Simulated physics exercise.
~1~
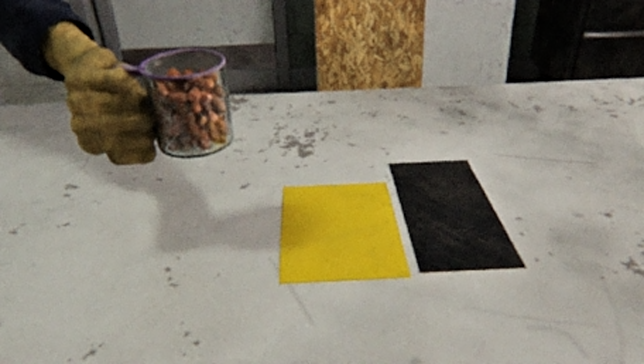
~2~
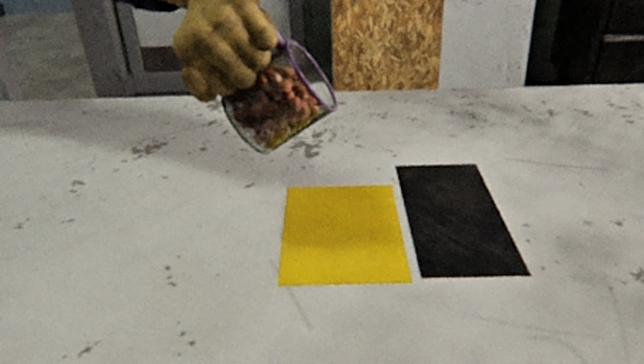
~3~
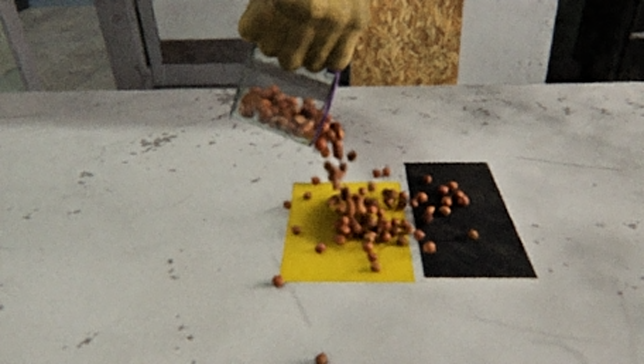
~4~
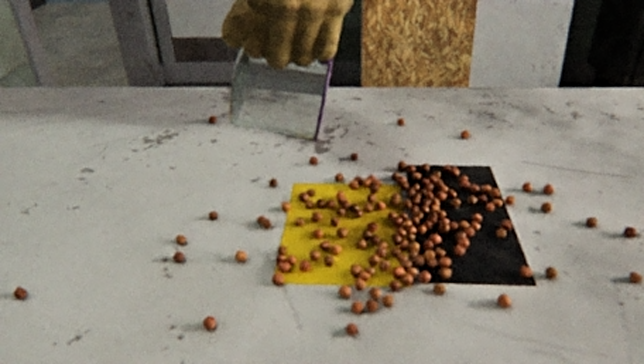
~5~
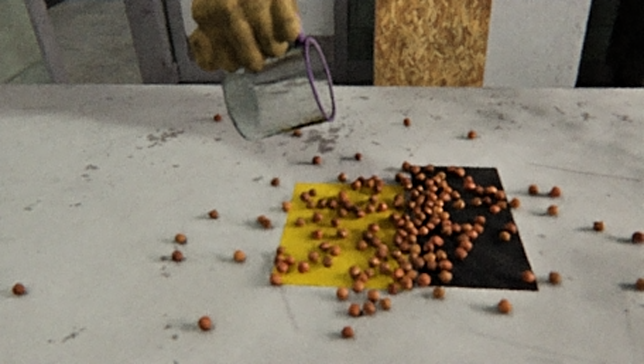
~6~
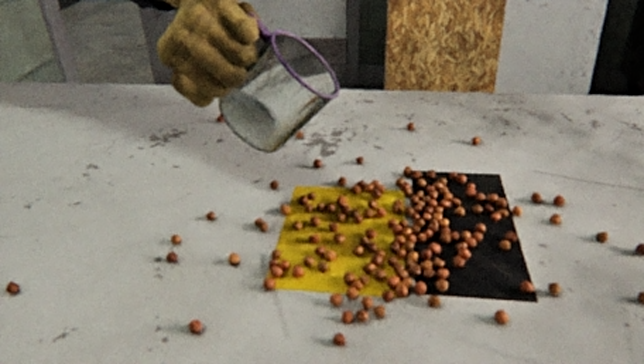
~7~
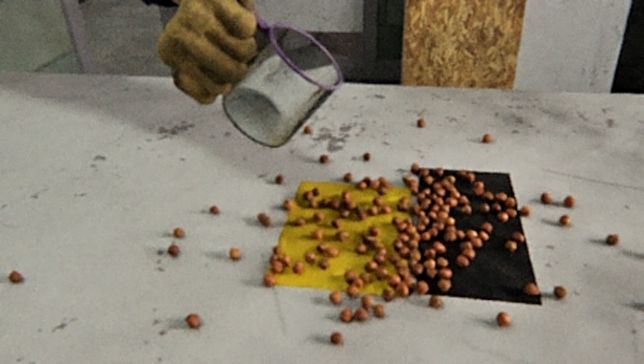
A gloved hand carried a clear cup of hazelnuts to the right and tipped it over, spilling them across the yellow and black mats and the bare table around them, then tilted the empty cup partway back up while the nuts lay scattered.
